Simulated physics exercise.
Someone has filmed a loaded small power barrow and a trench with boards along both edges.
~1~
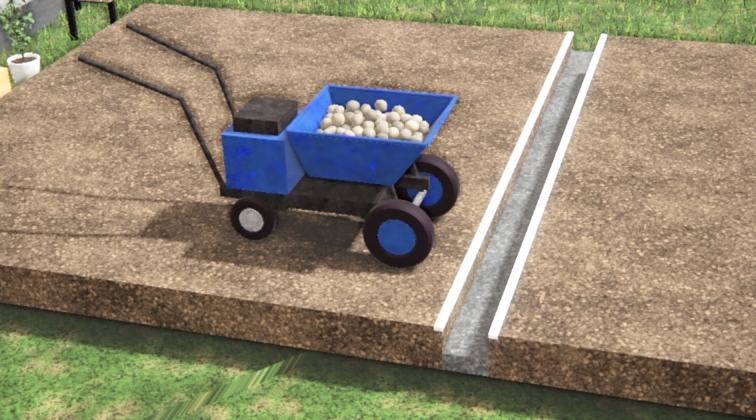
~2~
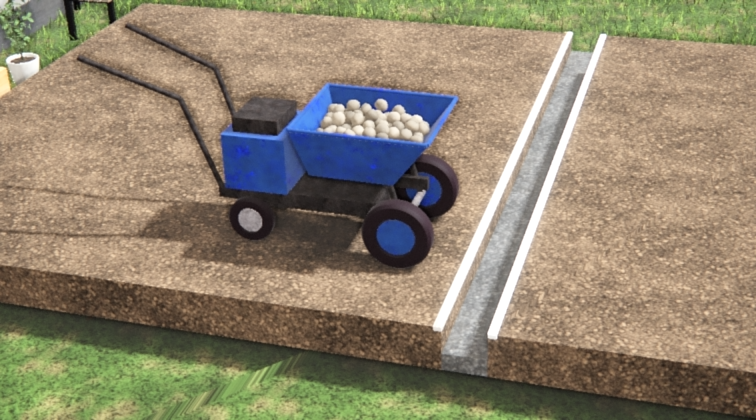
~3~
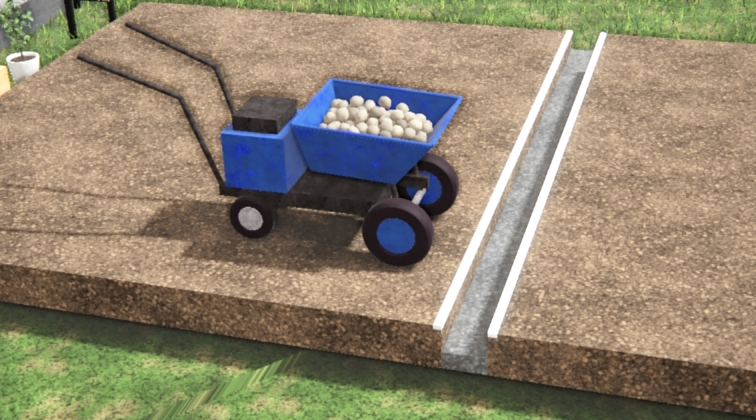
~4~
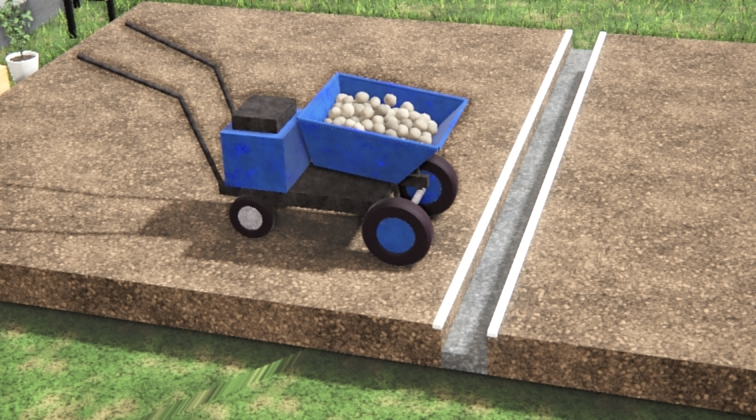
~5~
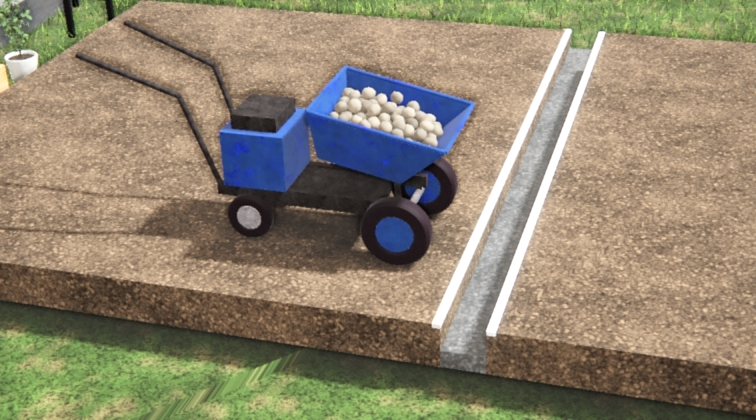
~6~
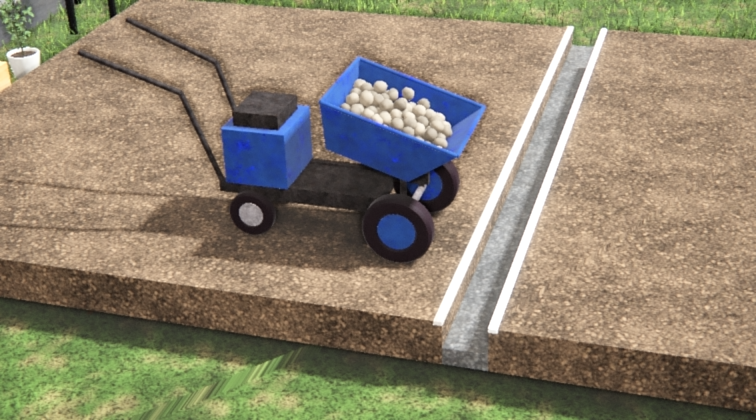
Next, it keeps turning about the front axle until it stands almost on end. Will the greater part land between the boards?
It catches under half.
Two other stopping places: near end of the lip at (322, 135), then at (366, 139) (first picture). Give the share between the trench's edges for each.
First some 30, then 80 per cent.
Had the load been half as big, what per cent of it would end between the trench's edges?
About 10 per cent.
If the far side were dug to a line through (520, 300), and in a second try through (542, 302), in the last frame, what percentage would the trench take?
In turn 40 and 80 in a hundred.
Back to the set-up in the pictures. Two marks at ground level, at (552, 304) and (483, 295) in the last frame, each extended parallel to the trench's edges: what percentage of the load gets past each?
The first gives 40 %, the second 90 %.
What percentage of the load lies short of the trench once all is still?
Close to 0 per cent.
Soon, skip tipped steeply; all in the skip.
A while on, skip tipped right over; nearly all in the skip; a small part beyond it; a stray few falling.
Towards the end, skip tipped right over; about a quarter in the skip; most beyond it.
Finally, skip tipped right over; a stray few in the skip; about a quarter in or heaped over the trench; most beyond it.
